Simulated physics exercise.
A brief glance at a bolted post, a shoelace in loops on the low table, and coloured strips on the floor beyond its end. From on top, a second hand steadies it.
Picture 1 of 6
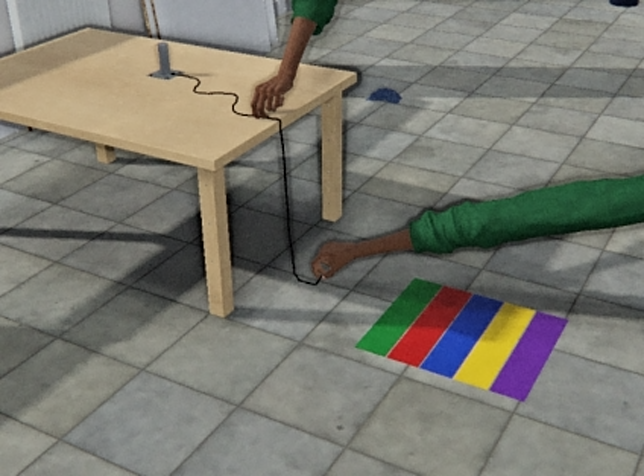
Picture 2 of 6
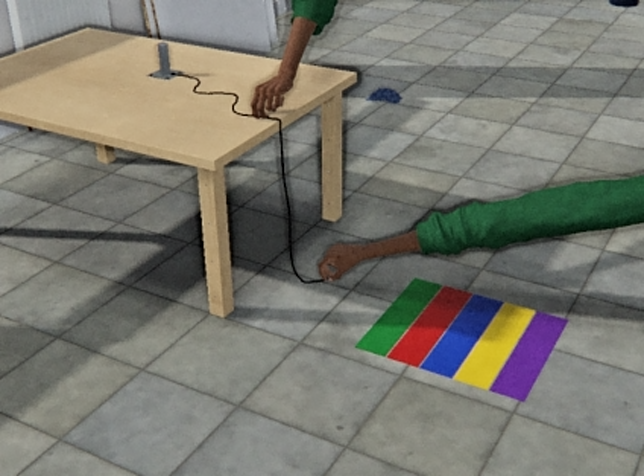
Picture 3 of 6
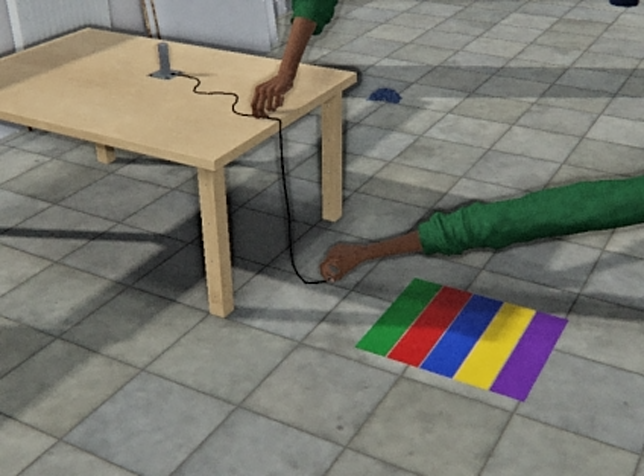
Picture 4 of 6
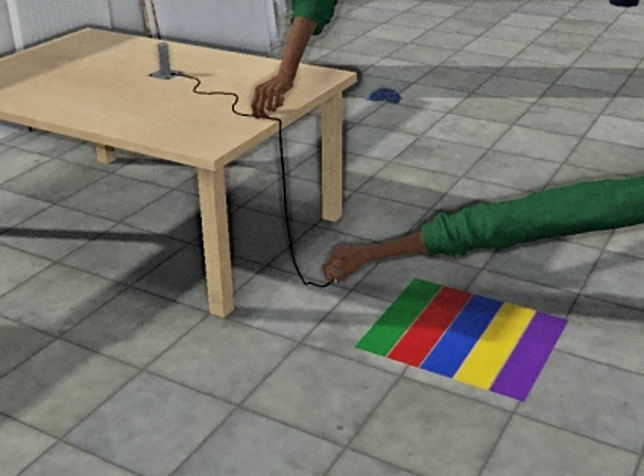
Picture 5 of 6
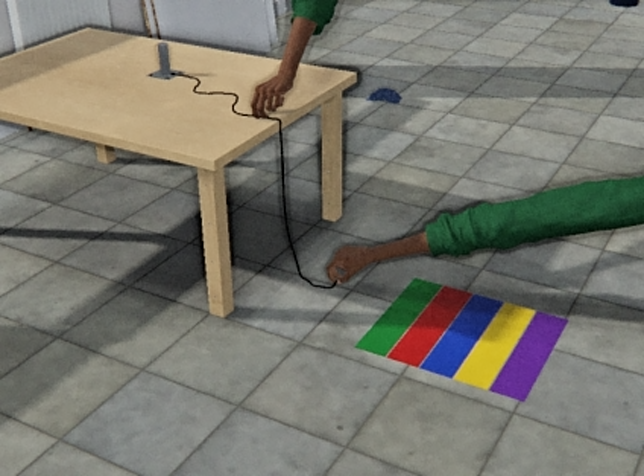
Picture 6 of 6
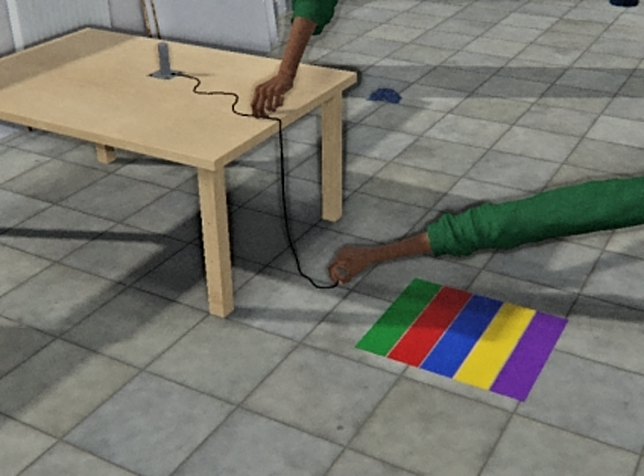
We see a dark cord running across a low wooden table and over its edge, one hand resting on it, while a lower hand holding its end shifts very slightly right near green, red, blue, yellow and purple floor strips.
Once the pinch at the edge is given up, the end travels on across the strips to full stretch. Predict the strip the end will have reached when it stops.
I would say the blue strip.
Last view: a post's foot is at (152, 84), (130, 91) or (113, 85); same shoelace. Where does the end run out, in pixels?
Try by try, around (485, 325), (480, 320) and (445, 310).
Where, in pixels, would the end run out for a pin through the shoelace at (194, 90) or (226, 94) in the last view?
Per try (px, approx.): (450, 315), (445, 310).
Soon after, end near (419, 304); over green.
After that, end near (452, 314); over blue.
At the stop, end near (471, 319); over blue. Over blue.
